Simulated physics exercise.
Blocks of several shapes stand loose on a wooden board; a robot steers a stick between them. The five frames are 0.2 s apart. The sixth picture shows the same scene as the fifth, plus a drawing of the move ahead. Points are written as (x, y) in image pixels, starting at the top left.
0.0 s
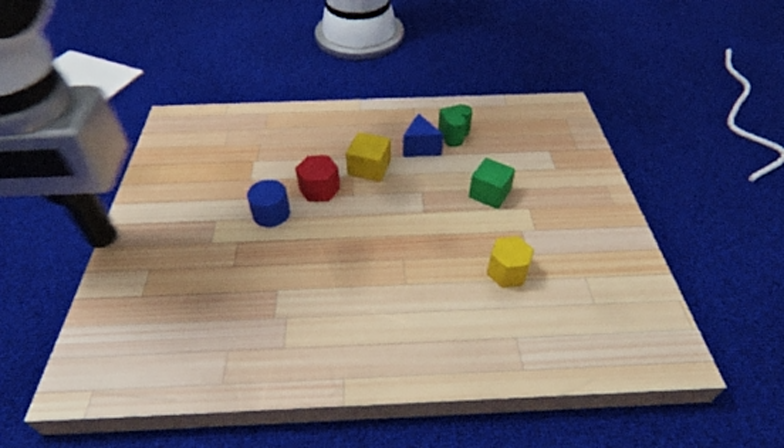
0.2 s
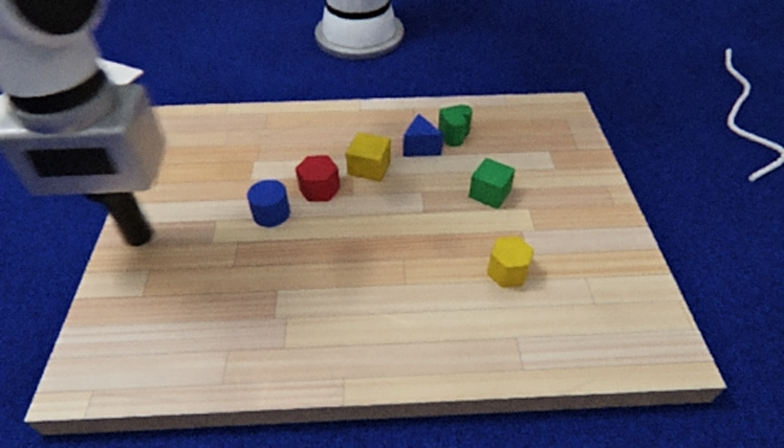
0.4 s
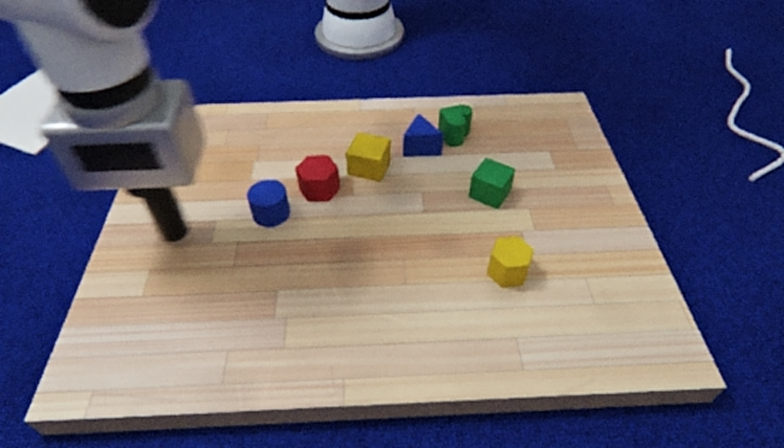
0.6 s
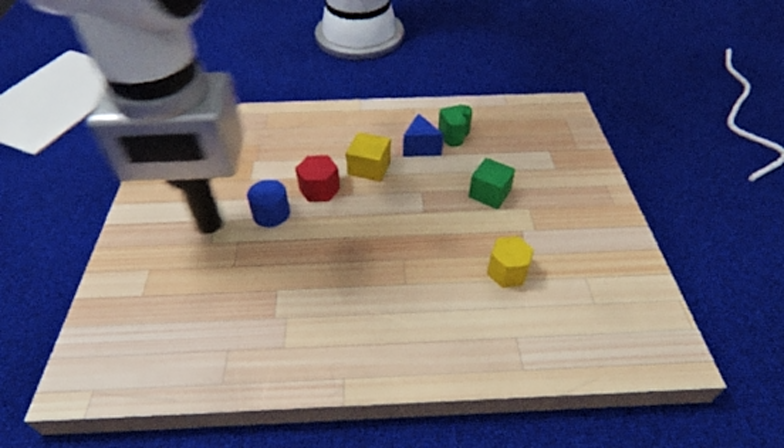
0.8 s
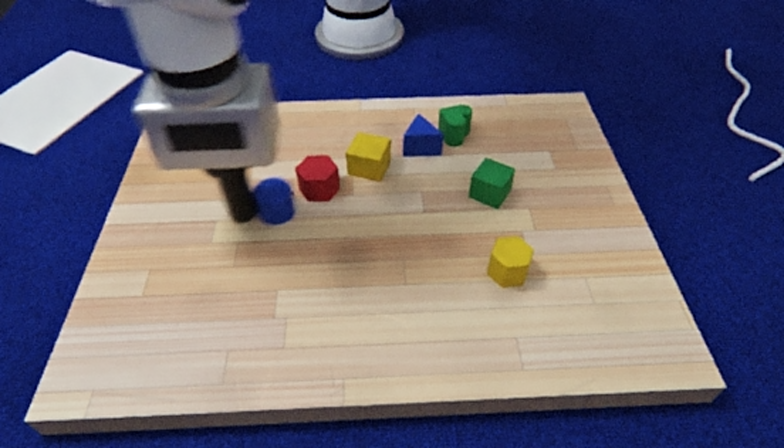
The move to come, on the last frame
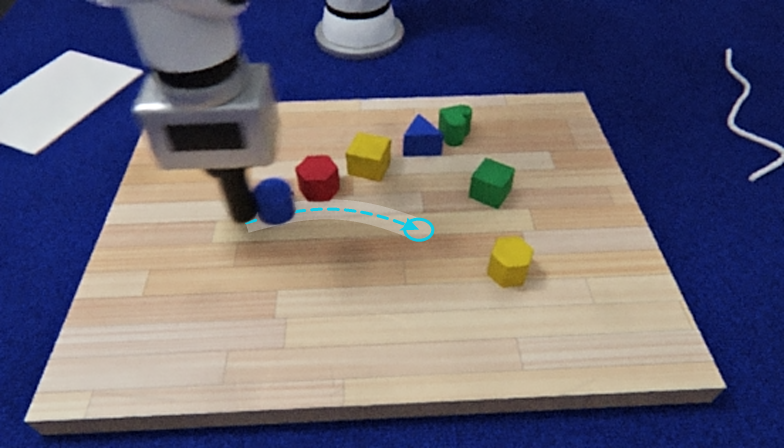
A robot arm holding a dark stick hangs over the left side of a light wooden board on blue cloth, seen from a fixed view above the front edge. Blue, red and yellow blocks run diagonally towards a blue triangular block and a green one at the back, with another green and a yellow block at right. The arm glides steadily rightward and its stick nudges the round blue block slightly right.
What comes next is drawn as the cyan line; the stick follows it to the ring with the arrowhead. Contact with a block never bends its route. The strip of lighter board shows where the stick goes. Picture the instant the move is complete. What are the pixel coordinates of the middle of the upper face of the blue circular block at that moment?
It should be at (360, 167) by then.
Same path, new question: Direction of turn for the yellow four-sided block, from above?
Looking down on the board, it turns clockwise.
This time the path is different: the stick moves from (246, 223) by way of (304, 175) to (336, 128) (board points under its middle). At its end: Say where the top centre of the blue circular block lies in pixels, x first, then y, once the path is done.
The centre of its top face lies at (313, 176).
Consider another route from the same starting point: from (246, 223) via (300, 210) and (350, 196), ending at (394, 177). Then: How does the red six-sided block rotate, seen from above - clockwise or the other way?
Answer: Anticlockwise.
Path on the board, from (246, 223) over (305, 210) and (364, 213) to (419, 230).
On the path given first. One third of the way, stick at (304, 201); blue circular block at (331, 176); red six-sided block at (343, 151), turned 60° anticlockwise; yellow four-sided block at (376, 138), turned 35° clockwise.
Two thirds of the way, stick at (364, 203); blue circular block at (360, 167); red six-sided block at (345, 144), turned 60° anticlockwise; yellow four-sided block at (380, 134), turned 45° clockwise.
At the end, stick at (419, 220); blue circular block at (360, 167); red six-sided block at (345, 144), turned 60° anticlockwise; yellow four-sided block at (380, 134), turned 45° clockwise.
